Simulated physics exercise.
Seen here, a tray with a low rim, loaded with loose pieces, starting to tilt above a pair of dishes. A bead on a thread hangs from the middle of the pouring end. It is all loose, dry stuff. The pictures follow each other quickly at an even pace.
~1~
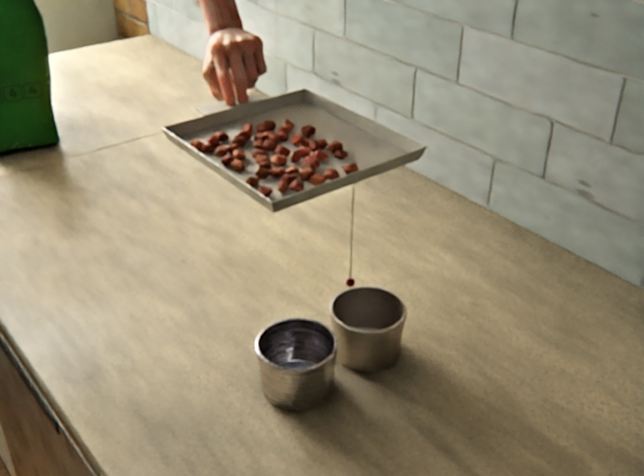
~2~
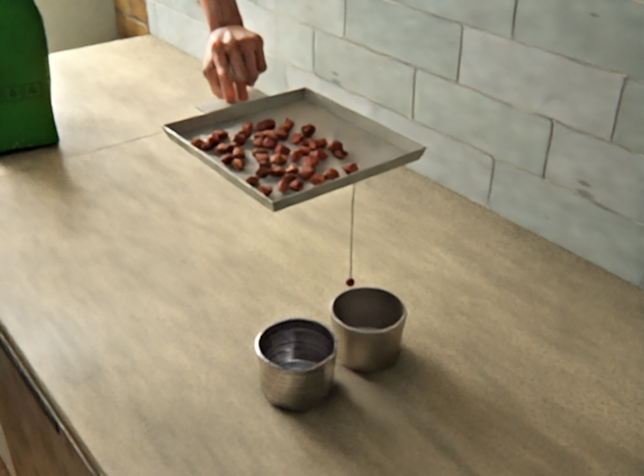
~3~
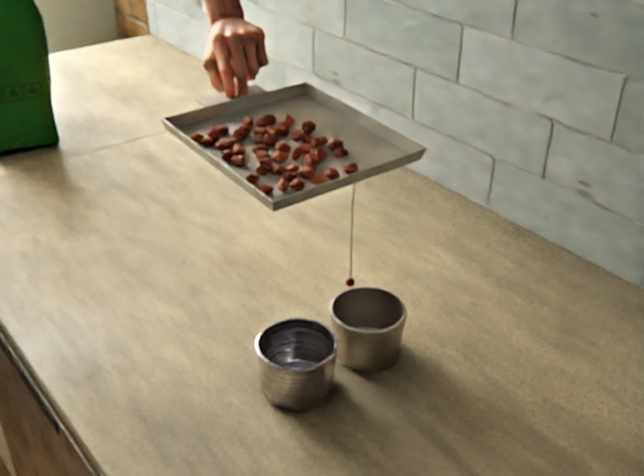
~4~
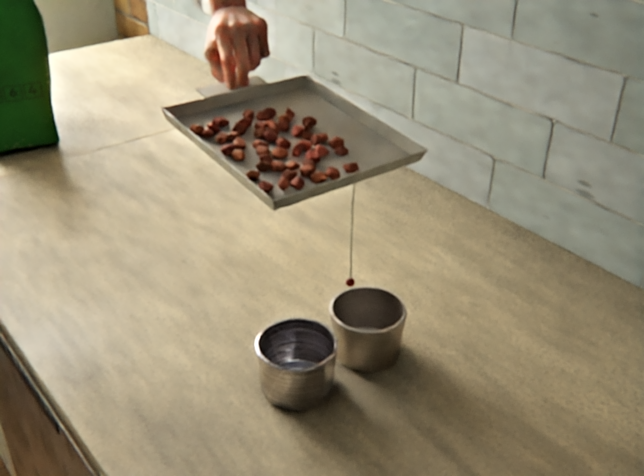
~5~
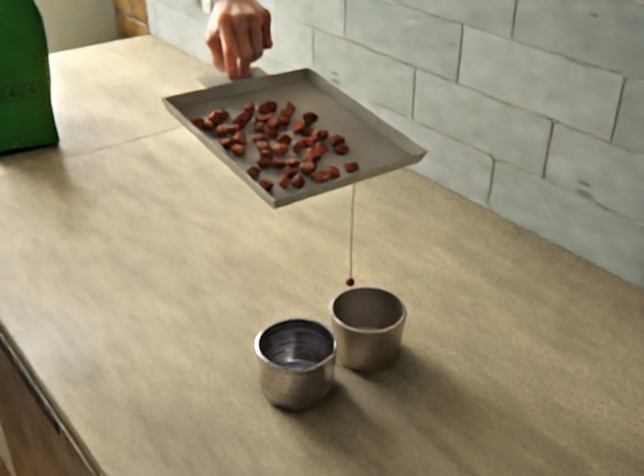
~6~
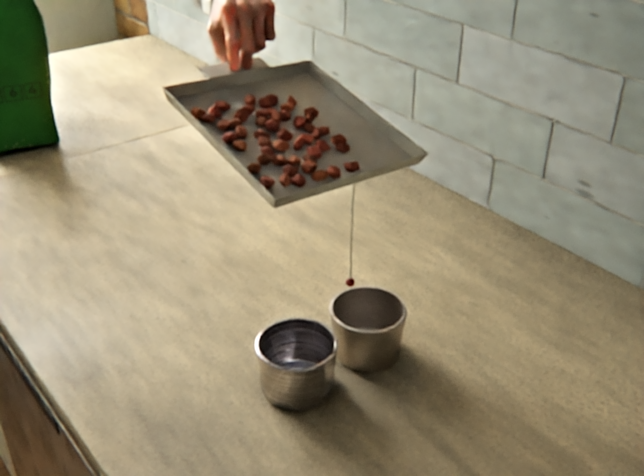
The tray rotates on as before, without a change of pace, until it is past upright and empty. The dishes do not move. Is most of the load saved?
Together they catch less than half.
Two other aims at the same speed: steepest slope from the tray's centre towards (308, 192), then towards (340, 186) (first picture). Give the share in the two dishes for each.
About 60 and 70 per cent.
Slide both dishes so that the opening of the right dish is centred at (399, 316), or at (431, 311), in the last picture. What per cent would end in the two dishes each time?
First some 40, then 40 per cent.
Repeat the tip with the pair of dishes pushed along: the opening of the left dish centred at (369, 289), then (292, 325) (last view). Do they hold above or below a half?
At the first place less than half, at the second less than half.
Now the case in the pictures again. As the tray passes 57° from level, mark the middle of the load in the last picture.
Close to (351, 159).
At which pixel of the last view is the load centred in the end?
Near (400, 344).
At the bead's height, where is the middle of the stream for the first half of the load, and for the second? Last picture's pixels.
Around (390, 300) and then (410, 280).
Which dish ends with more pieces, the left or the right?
The winner is the right one.
Soon after the last picture, tray tipped steeply; all on the tray.
A little later, tray tipped right over; about two thirds on the tray; a stray few in the right dish; a small part outside both; about a quarter in the air.
Later still, tray tipped past a quarter turn; about a quarter in the right dish; most outside both.
At rest, tray tipped past a quarter turn; none in the left dish; about a quarter in the right dish; most outside both.
